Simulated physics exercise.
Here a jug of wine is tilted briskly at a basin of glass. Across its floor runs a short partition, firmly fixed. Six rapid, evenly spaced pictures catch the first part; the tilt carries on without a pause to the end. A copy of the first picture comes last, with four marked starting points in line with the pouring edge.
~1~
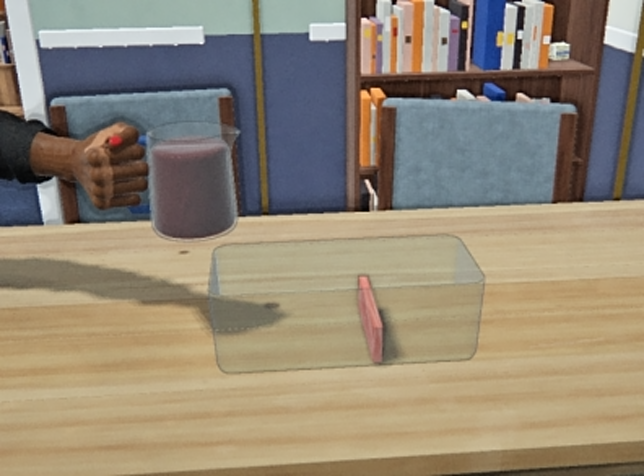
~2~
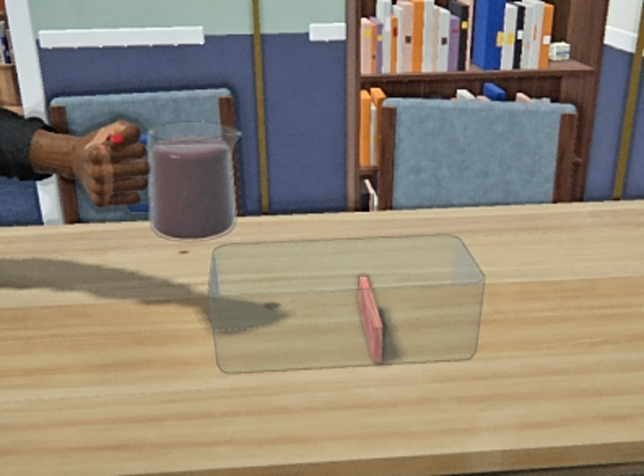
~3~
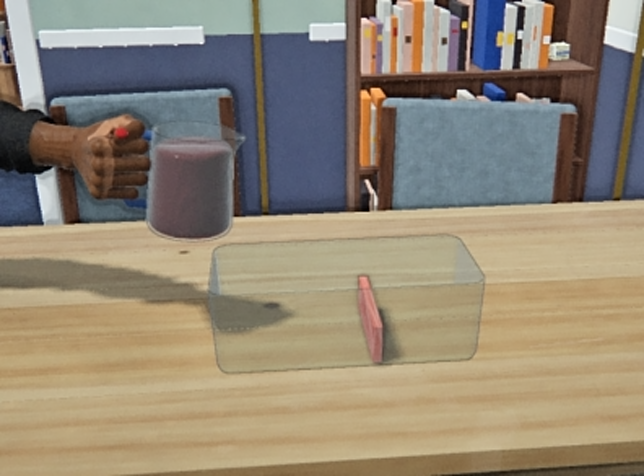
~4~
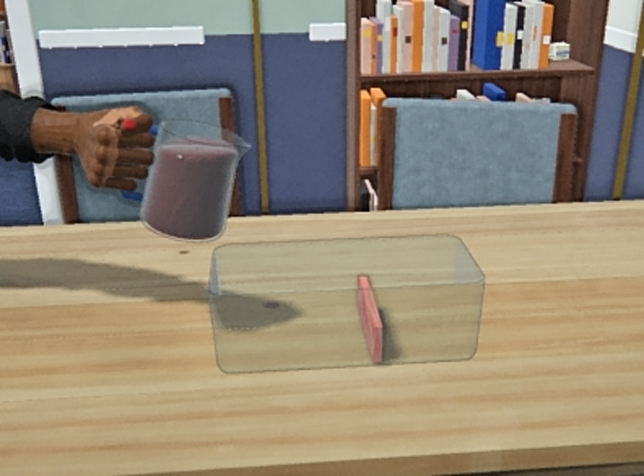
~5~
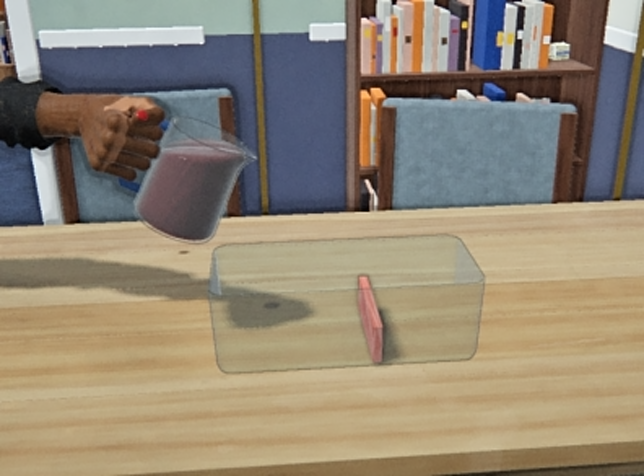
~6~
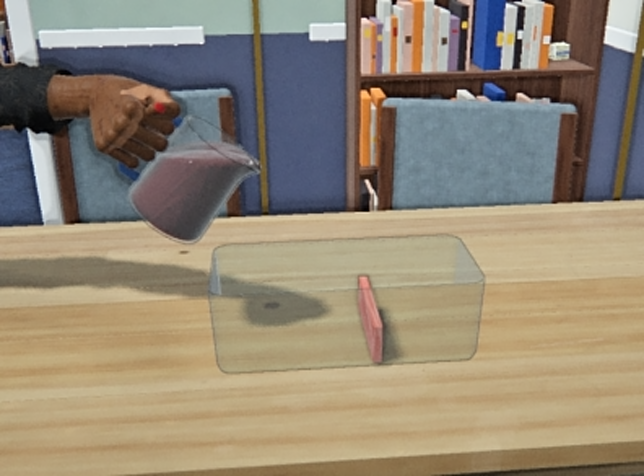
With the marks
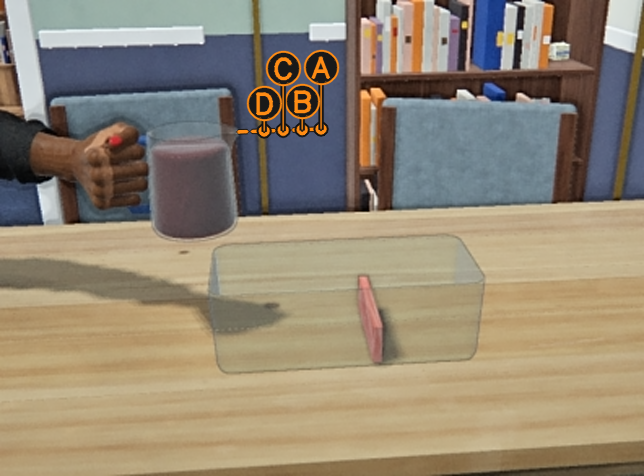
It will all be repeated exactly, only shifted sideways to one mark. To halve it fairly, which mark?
The answer is spot A.
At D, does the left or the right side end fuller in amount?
The left one.
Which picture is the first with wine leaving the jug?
In picture 6.
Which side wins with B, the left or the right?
The left side.
On the marked copy, A at (321, 129); B at (302, 129); C at (283, 130); D at (264, 131).
For spot A, about 56 % ends left of the wall and 43 % right of it.
For spot B, about 82 % ends left of the wall and 11 % right of it; 7 % is lost outside.
For spot C, about 89 % ends left of the wall and 3 % right of it; 8 % is lost outside.
For spot D, about 90 % ends left of the wall and 6 % right of it; 3 % is lost outside.
